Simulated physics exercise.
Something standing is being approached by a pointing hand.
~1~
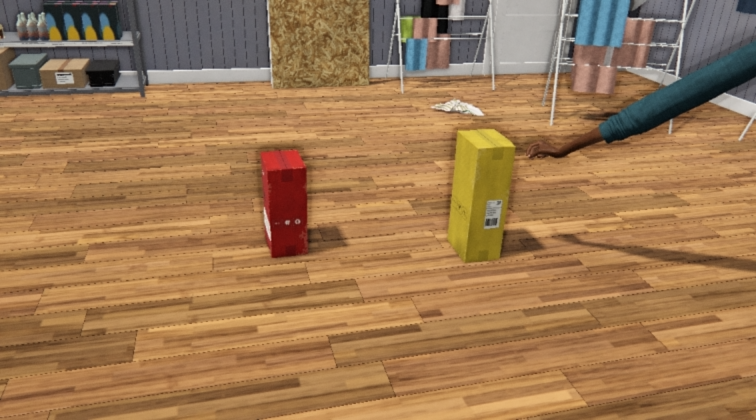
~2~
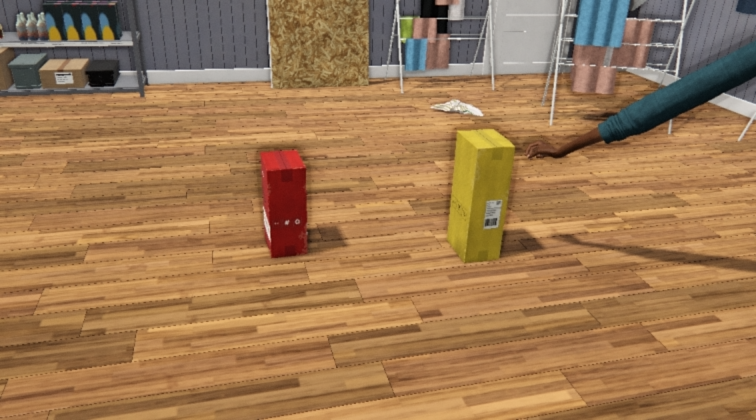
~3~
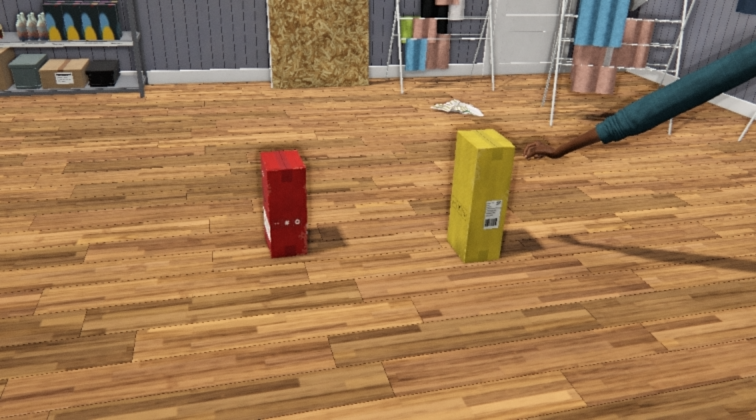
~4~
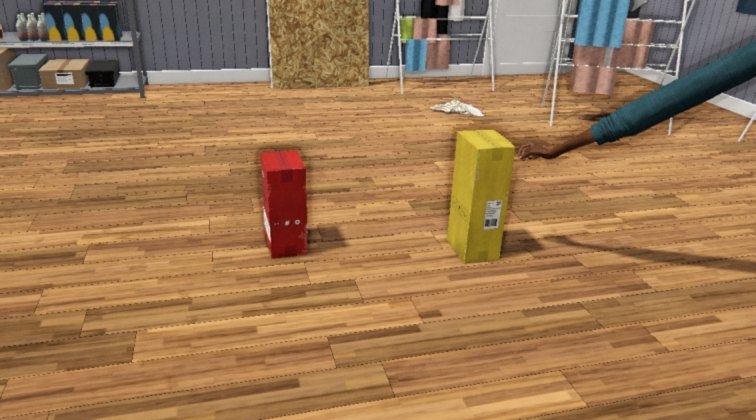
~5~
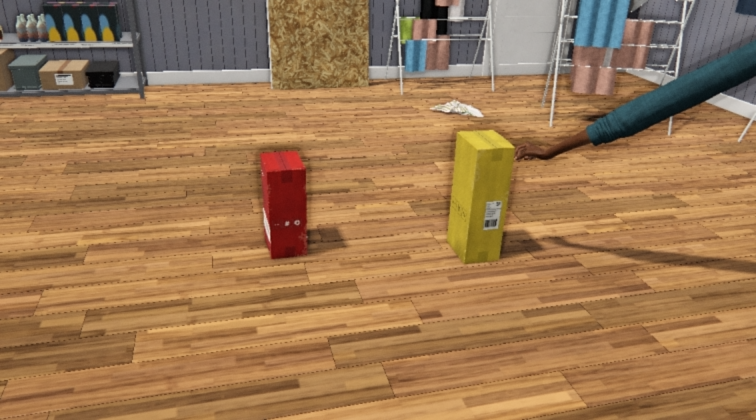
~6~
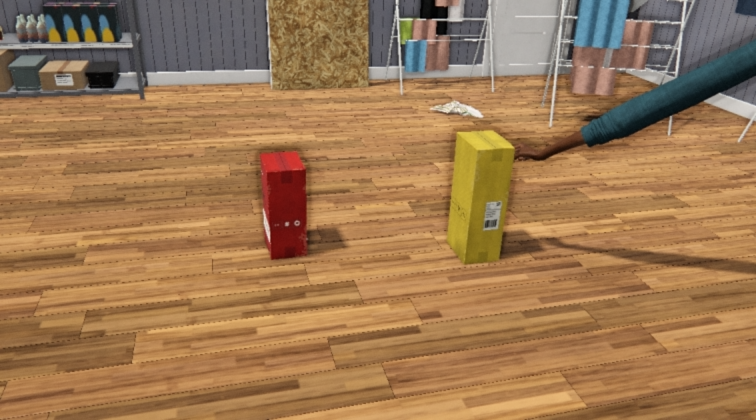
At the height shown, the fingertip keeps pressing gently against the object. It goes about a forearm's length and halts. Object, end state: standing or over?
Over.
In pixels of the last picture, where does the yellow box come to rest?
It finishes at around (391, 243).
Then, 0.70 s past the last view, yellow box rocked 28° from its first pose near (450, 198).
Then, 1.00 s past the last view, yellow box rocked 69° from its first pose near (411, 223).
Finally, down or leaning hard on the floor, yellow box. Final places as the last picture's camera would see them, yellow box near (391, 243).
